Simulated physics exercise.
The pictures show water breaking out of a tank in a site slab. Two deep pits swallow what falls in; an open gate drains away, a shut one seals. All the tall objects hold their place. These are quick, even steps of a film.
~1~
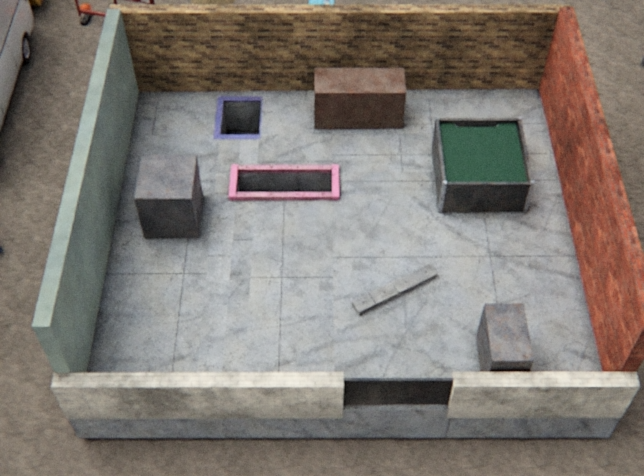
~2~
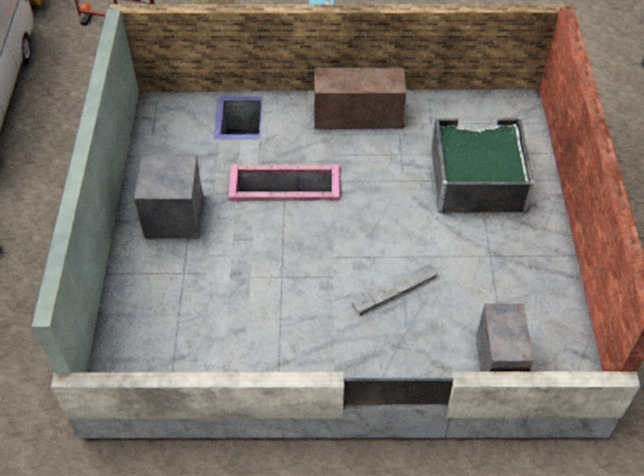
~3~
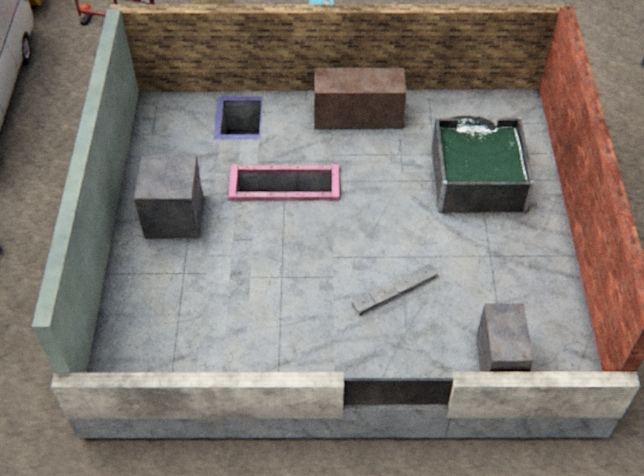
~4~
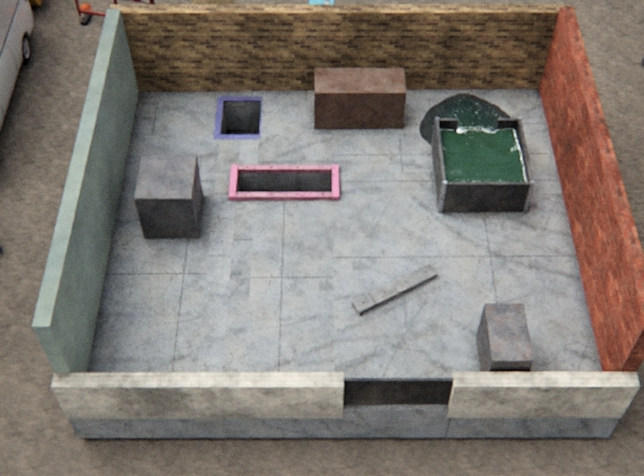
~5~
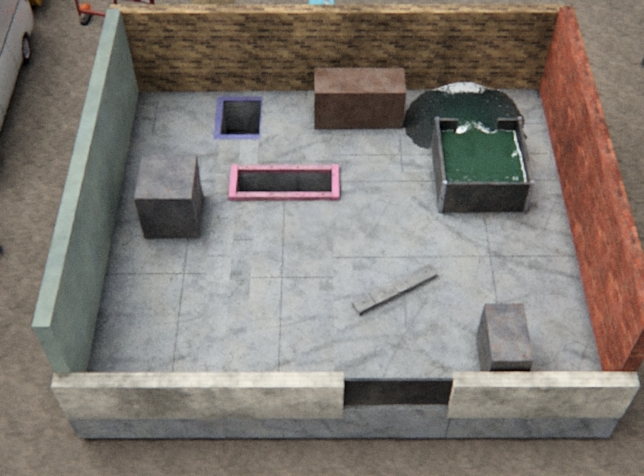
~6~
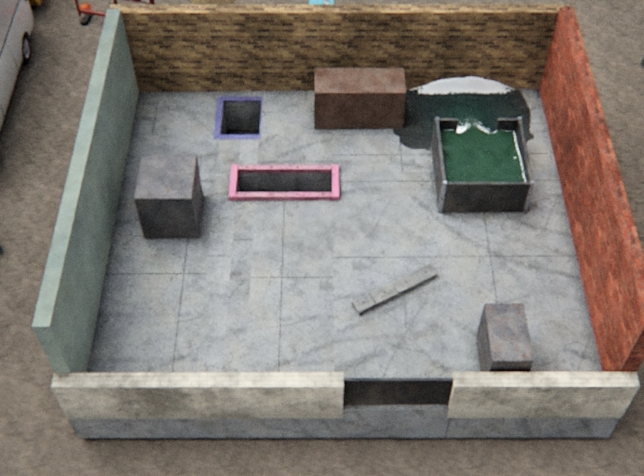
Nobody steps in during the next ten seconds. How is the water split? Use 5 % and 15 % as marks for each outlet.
The gate takes under 5 %; the pink pit takes under 5 %; the blue pit takes over 15 %.
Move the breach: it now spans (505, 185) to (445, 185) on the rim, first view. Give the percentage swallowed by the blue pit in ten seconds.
Roughly, in per cent: Blue 0.
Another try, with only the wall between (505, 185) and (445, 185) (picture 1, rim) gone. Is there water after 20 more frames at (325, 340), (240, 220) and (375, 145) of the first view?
As listed: Flooded, not flooded, not flooded.
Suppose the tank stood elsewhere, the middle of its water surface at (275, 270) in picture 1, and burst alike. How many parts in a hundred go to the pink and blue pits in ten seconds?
Roughly, in per cent: Pink 35, blue 6.
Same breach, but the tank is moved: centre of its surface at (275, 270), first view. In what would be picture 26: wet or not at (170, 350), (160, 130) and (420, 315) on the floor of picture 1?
In turn: Not flooded, under water, free of water.
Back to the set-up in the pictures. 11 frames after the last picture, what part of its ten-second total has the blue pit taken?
Near 5 in a hundred.
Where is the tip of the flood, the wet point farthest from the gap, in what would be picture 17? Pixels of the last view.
Near (228, 97).
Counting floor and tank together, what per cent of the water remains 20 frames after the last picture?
I make it 94 per cent.
A moment on, water covers 10 % of the floor; the gate 0 %, the pink pit 0 %, the blue pit 0 %.
Next, water covers 10 % of the floor; the gate 0 %, the pink pit 0 %, the blue pit 1 %.
Then, water covers 20 % of the floor; the gate 0 %, the pink pit 0 %, the blue pit 6 %.
Later, water covers 35 % of the floor; the gate 0 %, the pink pit 0 %, the blue pit 14 %.
In the end, water covers 55 % of the floor; the gate 0 %, the pink pit 0 %, the blue pit 20 %.
